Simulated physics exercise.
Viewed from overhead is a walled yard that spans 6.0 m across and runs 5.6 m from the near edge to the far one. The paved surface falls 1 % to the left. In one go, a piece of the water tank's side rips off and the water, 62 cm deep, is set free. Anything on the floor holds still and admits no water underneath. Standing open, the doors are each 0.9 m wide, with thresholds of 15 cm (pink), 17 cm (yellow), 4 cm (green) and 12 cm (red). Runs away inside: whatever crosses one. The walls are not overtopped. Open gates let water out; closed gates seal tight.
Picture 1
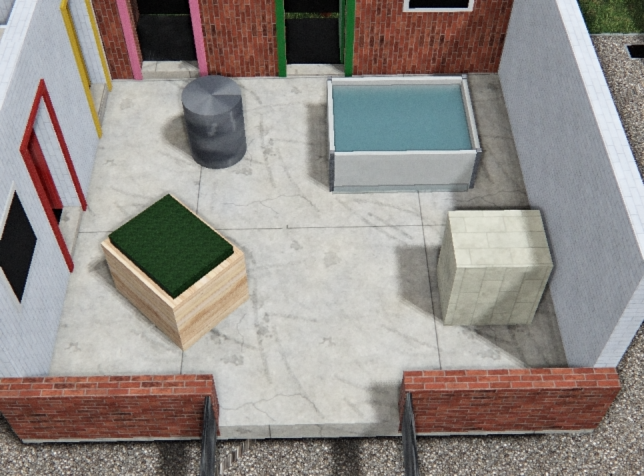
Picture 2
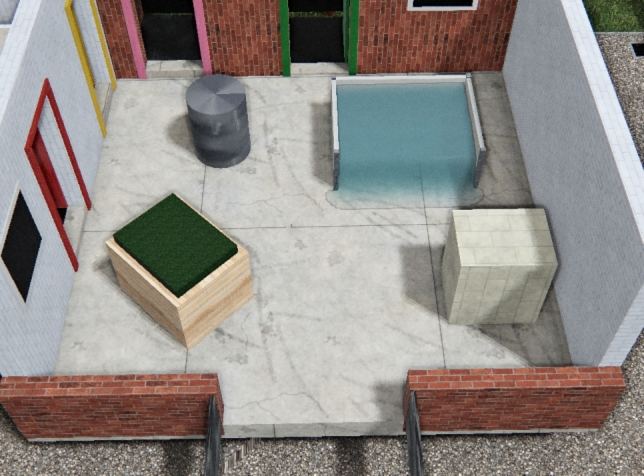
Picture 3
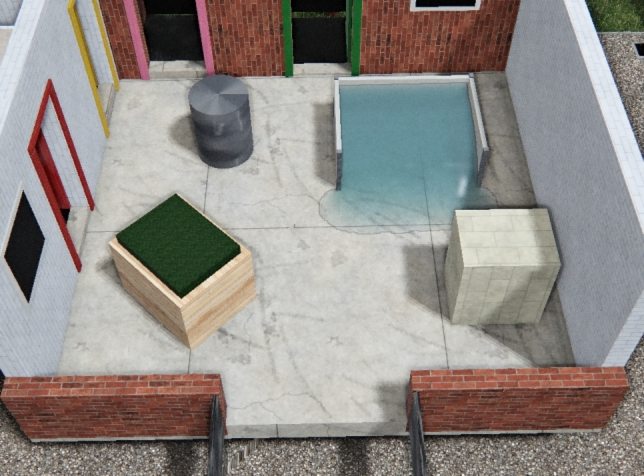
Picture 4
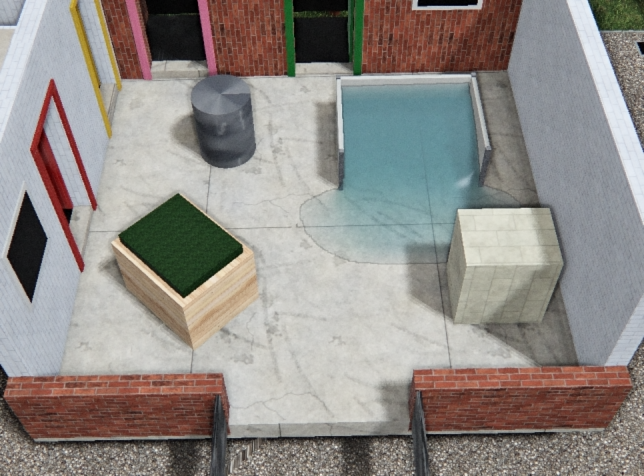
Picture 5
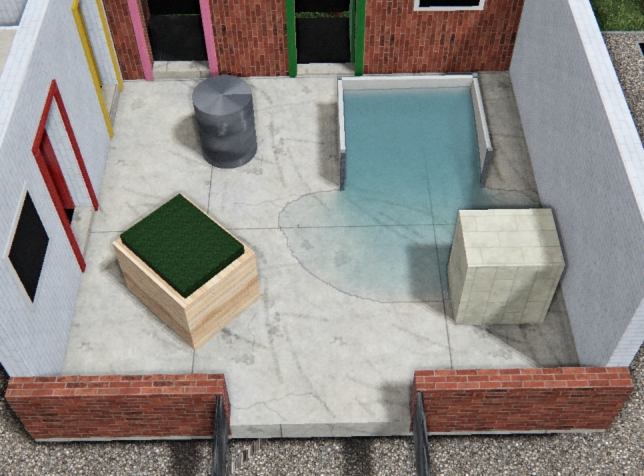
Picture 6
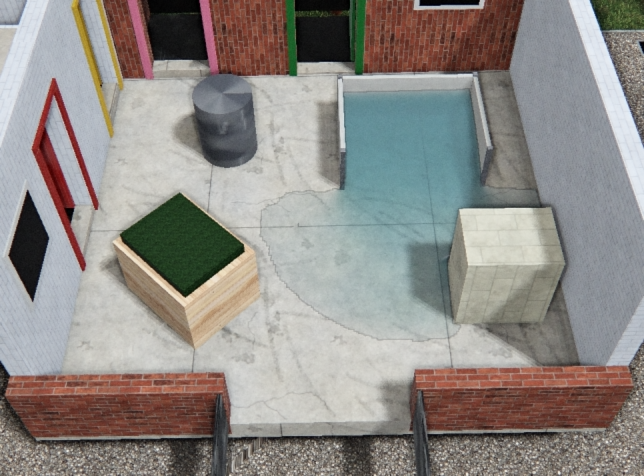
In a walled yard, a tank's front side gives way and water spreads across the pavement.
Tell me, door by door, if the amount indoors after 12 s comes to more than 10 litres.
Door by door: The pink door lets in no more than 10 litres; the yellow door lets in no more than 10 litres; the green door lets in no more than 10 litres; the red door lets in no more than 10 litres.
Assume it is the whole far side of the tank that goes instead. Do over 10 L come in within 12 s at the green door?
So for green: Yes.
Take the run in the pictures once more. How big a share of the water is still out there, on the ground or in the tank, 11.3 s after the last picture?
About 58 per cent.
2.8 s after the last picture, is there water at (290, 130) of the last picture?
Looks like it's not yet wet.
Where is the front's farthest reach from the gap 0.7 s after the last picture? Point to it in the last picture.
Point: Roughly (263, 403).
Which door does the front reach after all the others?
Pink.
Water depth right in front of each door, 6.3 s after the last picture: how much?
Depths in cm: Pink 0, yellow 2, green 2, red 4.
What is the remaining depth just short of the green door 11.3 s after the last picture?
2.0 cm or so.
Then, 0.7 s after the last picture water covers 35 % of the floor and is deepest (34 cm) near (467, 268); pink door not reached, yellow door not reached, green door not reached, red door not reached.
Then, 1.5 s after the last picture water covers 45 % of the floor and is deepest (30 cm) near (581, 382); pink door not reached, yellow door not reached, green door not reached, red door not reached.
Then, 2.8 s after the last picture water covers 55 % of the floor and is deepest (18 cm) near (506, 70); pink door not reached, yellow door not reached, green door not reached, red door not reached.
Then, 6.3 s after the last picture water covers 85 % of the floor and is deepest (12 cm) near (55, 407); pink door not reached, yellow door 2 cm at the sill, 0 L in, green door 2 cm at the sill, 0 L in, red door 4 cm at the sill, 0 L in.
Then, 11.3 s after the last picture water covers 80 % of the floor and is deepest (9 cm) near (119, 103); pink door 8 cm at the sill, 0 L in, yellow door 9 cm at the sill, 0 L in, green door 2 cm at the sill, 0 L in, red door 4 cm at the sill, 0 L in.
